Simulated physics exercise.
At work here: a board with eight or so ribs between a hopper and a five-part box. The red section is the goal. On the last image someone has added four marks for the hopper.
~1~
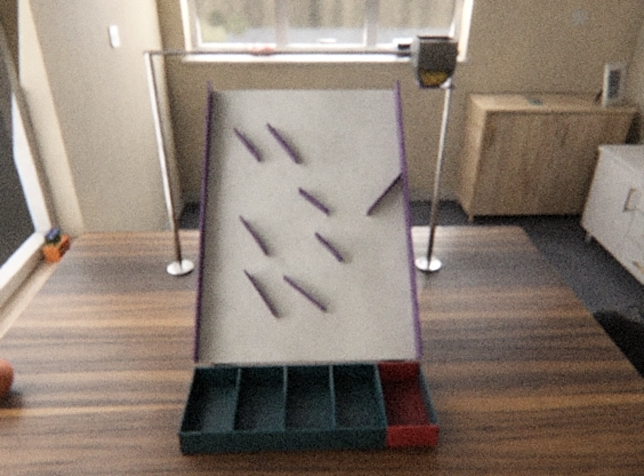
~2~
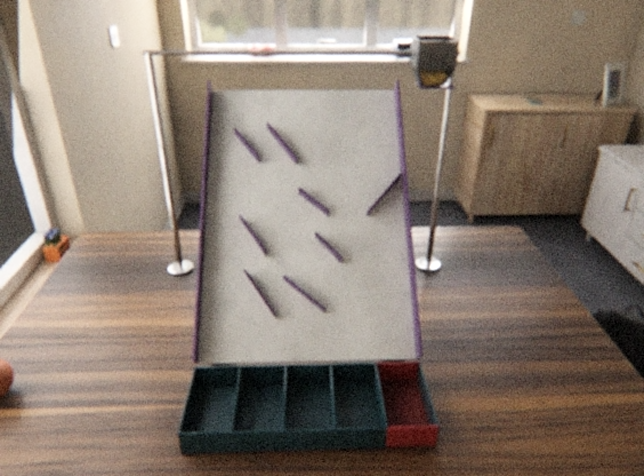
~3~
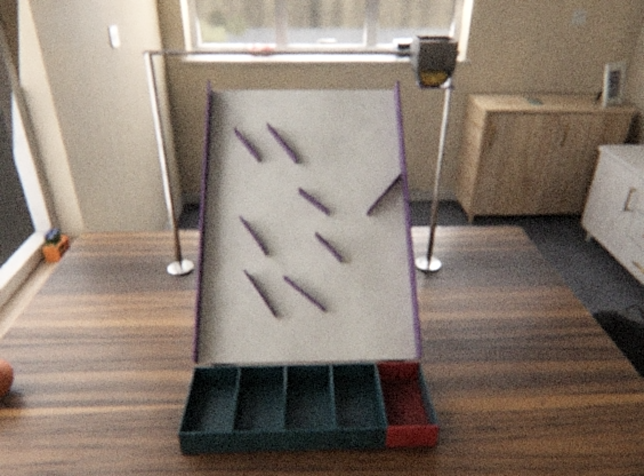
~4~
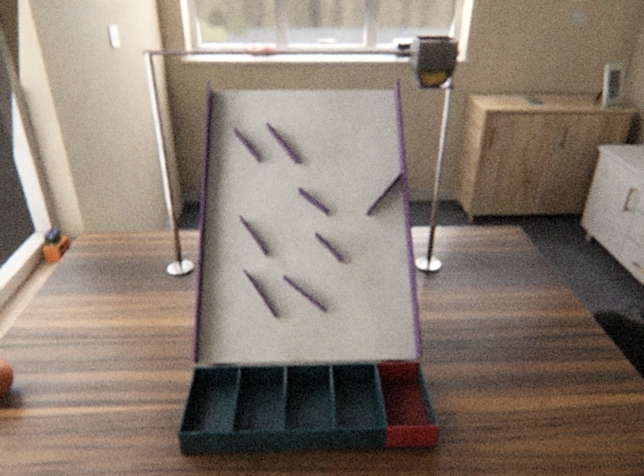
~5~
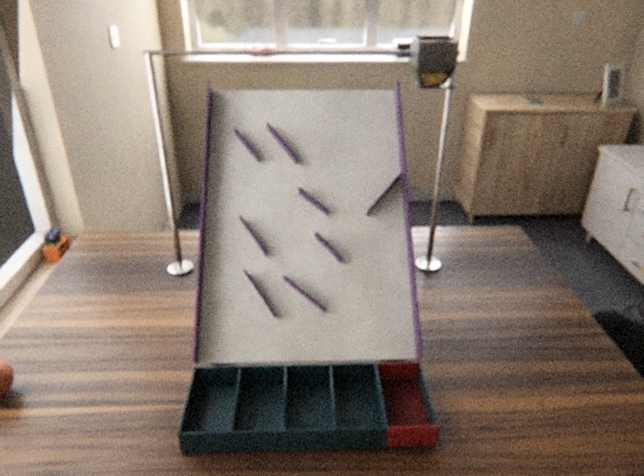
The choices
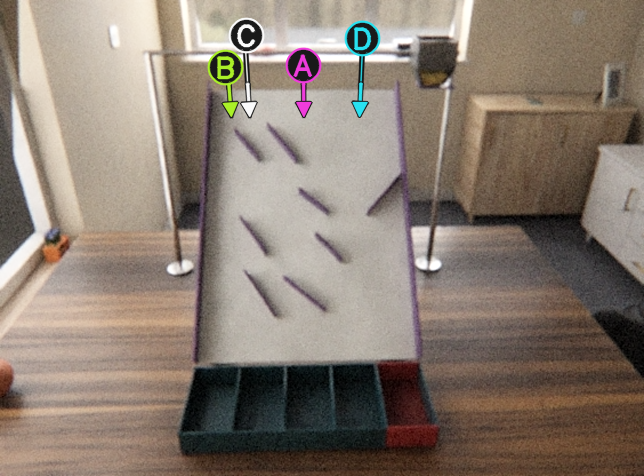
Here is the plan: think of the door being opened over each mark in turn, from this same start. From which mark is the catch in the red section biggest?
Choose A.
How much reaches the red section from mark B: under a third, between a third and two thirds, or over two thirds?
Mark B gives under a third.
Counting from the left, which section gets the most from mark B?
The first.
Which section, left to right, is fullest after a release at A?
The fifth.
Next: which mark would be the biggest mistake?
Mark B.
On the marked copy, mark A meets the board at (303, 111); mark B meets the board at (231, 111); mark C meets the board at (249, 111); mark D meets the board at (359, 111).
With A, most in the red section, about a quarter in other sections.
With B, about a quarter in the red section, most in other sections.
With C, about a third in the red section, about two thirds in other sections.
With D, about half in the red section, about half in other sections.
